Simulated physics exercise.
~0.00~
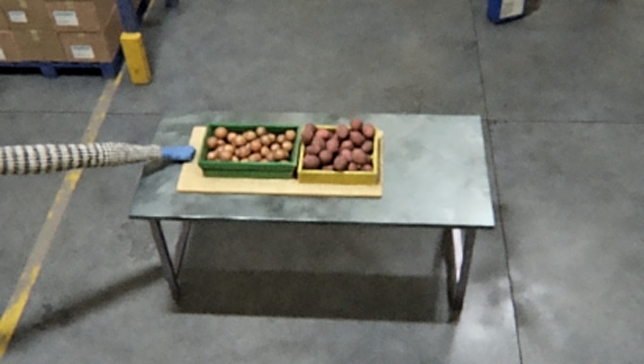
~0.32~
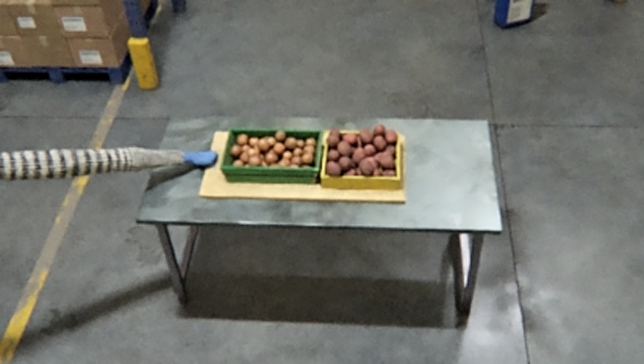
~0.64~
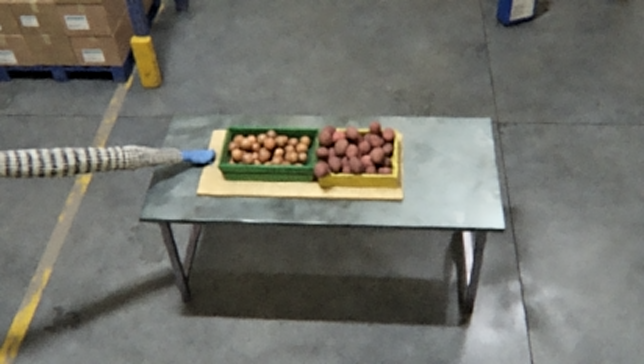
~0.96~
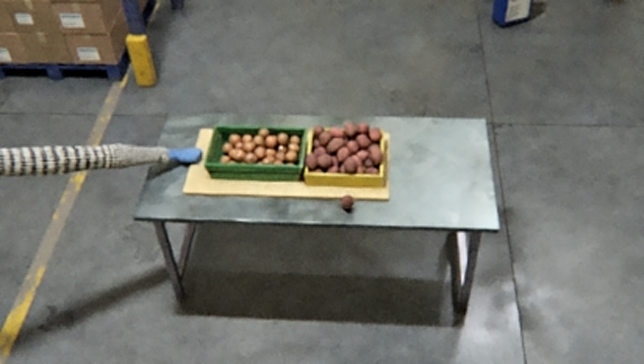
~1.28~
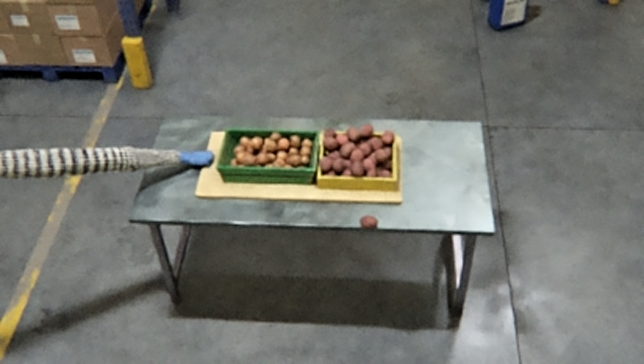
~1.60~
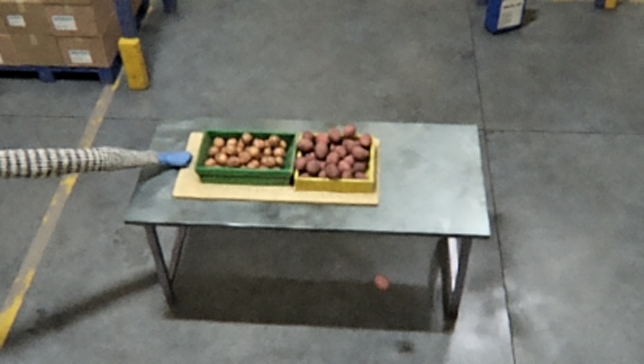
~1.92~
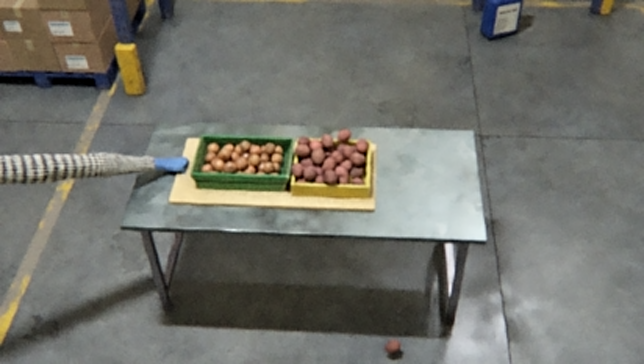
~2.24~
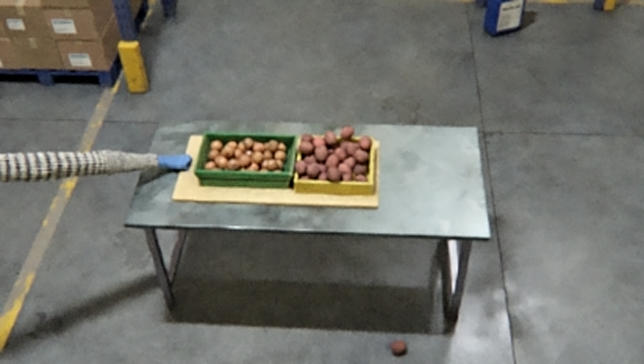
A board carrying a green crate of small brown potatoes and a yellow crate of red potatoes shifts back and forth on a table beside a blue-tipped arm. One red potato drops from the yellow crate, rolls off the front edge, and ends up on the floor.
